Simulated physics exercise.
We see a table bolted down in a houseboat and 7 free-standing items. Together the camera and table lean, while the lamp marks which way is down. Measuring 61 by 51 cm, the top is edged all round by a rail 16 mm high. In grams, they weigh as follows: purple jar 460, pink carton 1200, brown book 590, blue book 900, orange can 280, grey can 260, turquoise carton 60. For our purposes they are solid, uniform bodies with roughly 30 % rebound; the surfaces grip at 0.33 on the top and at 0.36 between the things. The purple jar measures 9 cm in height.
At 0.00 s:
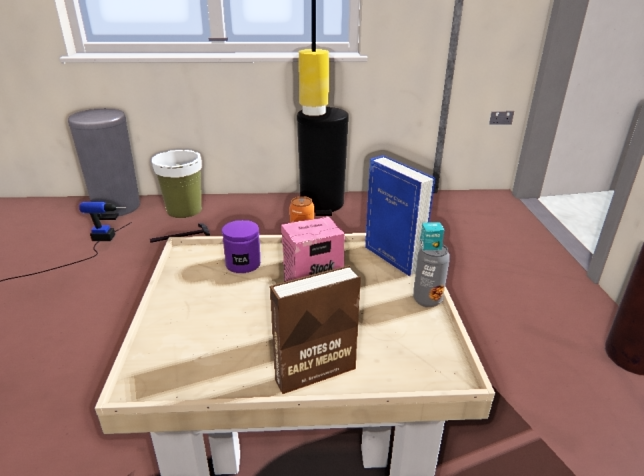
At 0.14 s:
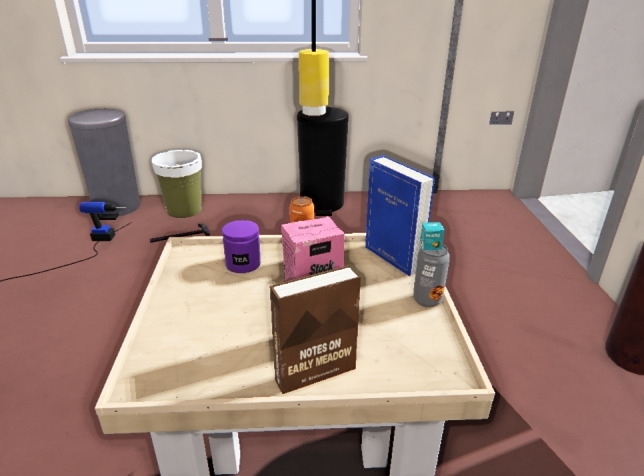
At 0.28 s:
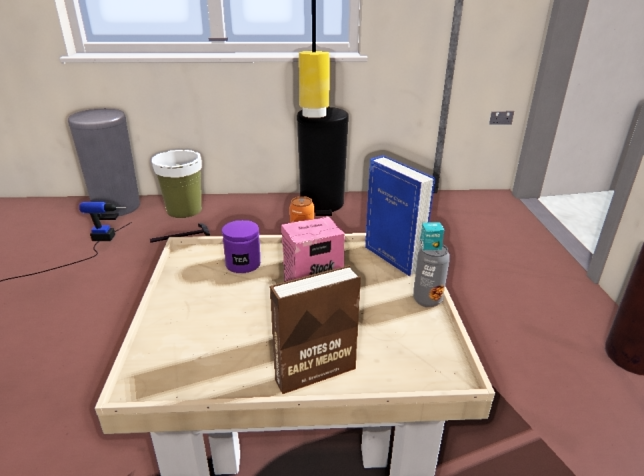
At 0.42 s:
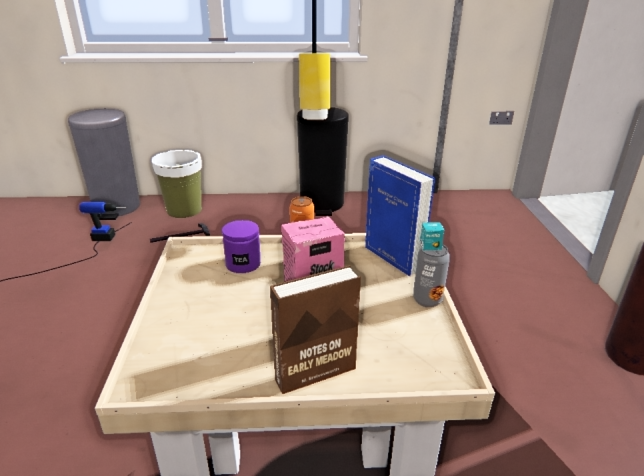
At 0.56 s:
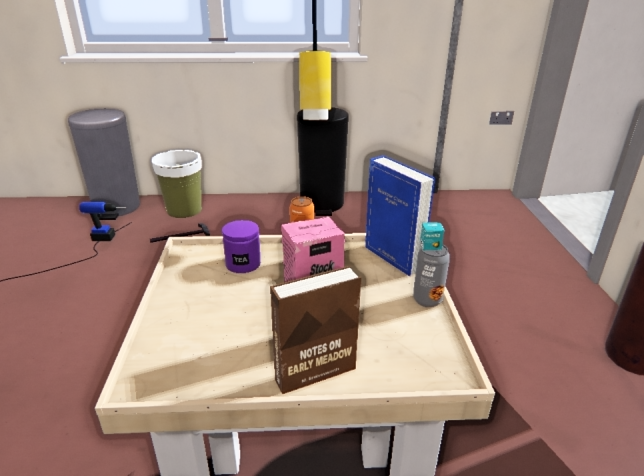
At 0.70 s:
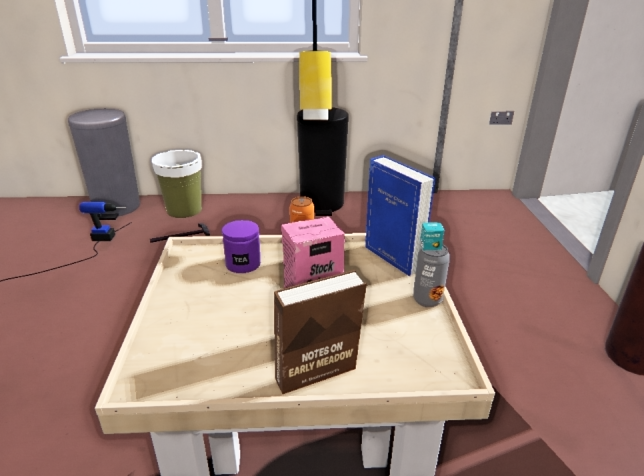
The brown book stands upright near the front of a rimmed wooden tray table, with a purple jar, pink carton, blue book and grey bottle behind it, all apparently still at first. By the end, it shifts very slightly and leans a little toward the near side, while the others keep their places.
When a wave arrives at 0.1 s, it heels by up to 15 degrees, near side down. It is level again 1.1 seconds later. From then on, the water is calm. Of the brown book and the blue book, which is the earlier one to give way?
It is the former of the two.
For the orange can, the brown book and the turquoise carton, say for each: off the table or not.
When everything stops, the orange can is still in bounds, the brown book is out of bounds, and the turquoise carton is still in bounds.
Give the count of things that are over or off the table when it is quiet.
I count 1.
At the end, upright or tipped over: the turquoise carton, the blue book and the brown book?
Well, the turquoise carton holds steady, the blue book holds steady, and the brown book tumbles down.
After 1.10 s, floor tilted 1°, near side down; brown book now off the table.
After 1.30 s, boat level.
After 1.60 s, blue book resting near (397, 216).
In the end (1.7 s), off the table, brown book; the other 6 under 5 cm from the start. At the end, from the last picture's camera, blue book near (397, 216). Brown book went at 0.90 s; blue book was never lost.
